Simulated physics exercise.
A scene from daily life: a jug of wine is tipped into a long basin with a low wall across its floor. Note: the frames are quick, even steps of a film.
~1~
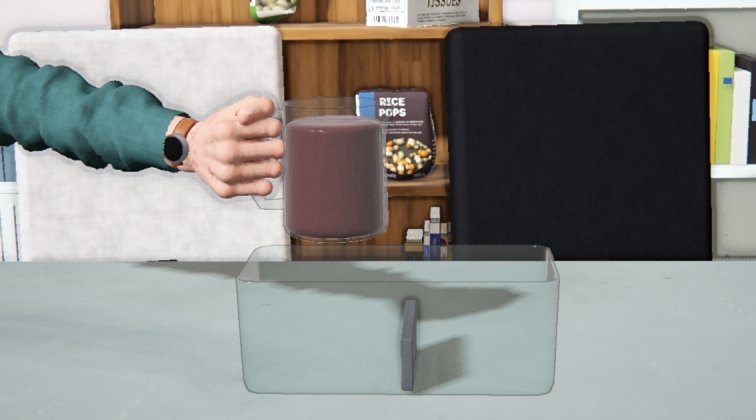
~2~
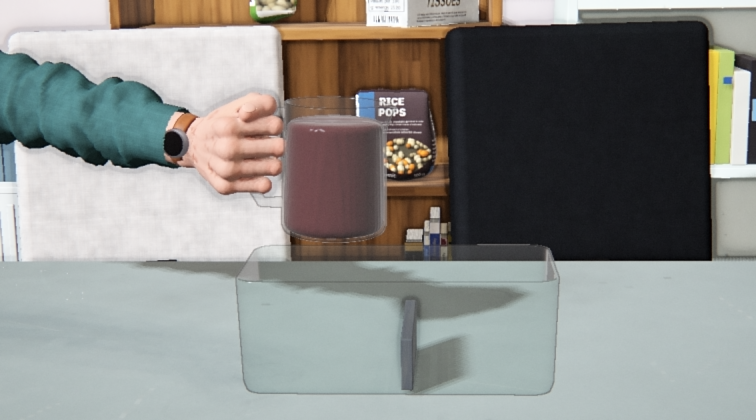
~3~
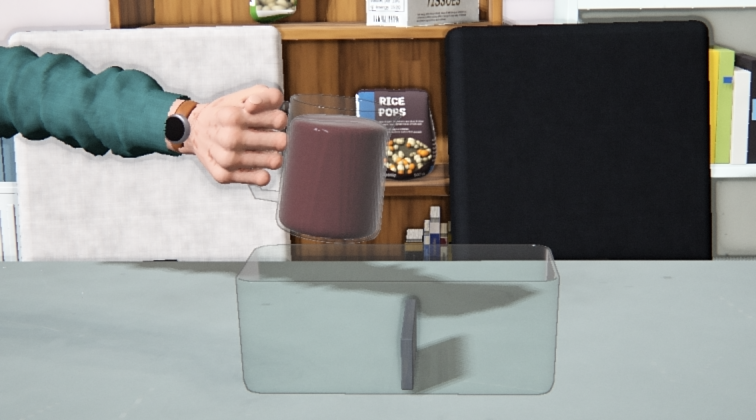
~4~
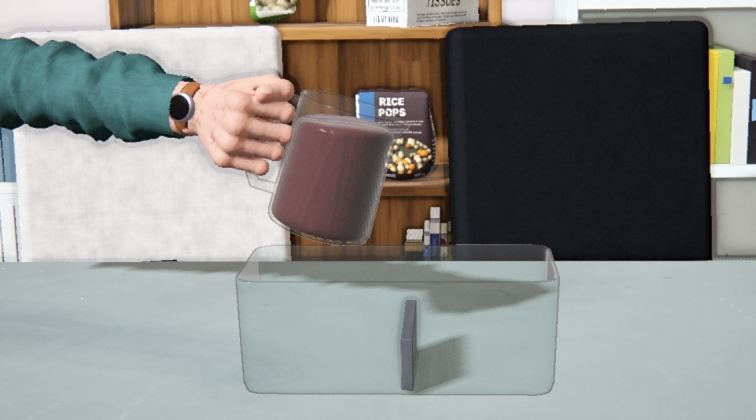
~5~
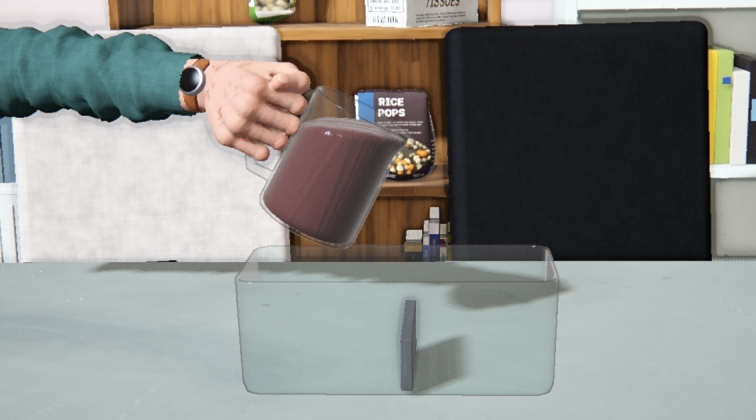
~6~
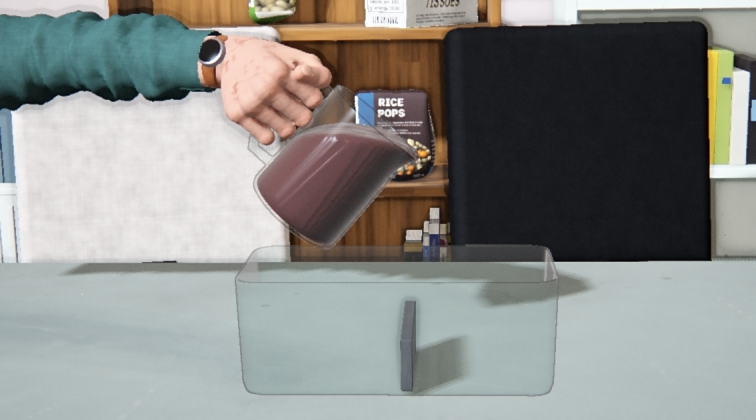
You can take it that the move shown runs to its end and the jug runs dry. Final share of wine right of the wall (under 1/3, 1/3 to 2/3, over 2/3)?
The portion right of the wall will surpass two thirds.
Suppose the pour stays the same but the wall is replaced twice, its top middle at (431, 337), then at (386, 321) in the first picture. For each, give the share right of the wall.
First try: Roughly 60 per cent; second try: 90 per cent.
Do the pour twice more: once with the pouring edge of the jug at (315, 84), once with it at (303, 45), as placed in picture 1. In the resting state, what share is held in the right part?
First place gives some 10 %, second place some 10 %.
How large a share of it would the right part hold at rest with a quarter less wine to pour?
Estimated share: Around 85 %.
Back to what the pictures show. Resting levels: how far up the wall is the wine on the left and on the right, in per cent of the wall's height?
The left comes to 0 % and the right to 70 %.
A moment on, the jug is tipped right over and 49 per cent is still to pour, 1 is left of the wall and 34 right of it.
Next, the jug is tipped right over and 9 per cent is still to pour, 6 is left of the wall and 72 right of it.
Then the jug is tipped right over and 1 per cent is still to pour, 7 is left of the wall and 87 right of it.
Later the jug is tipped right over and 0 per cent is still to pour, 7 is left of the wall and 89 right of it.
Finally, 7 per cent lies left of the wall, 89 right of it and 4 outside.
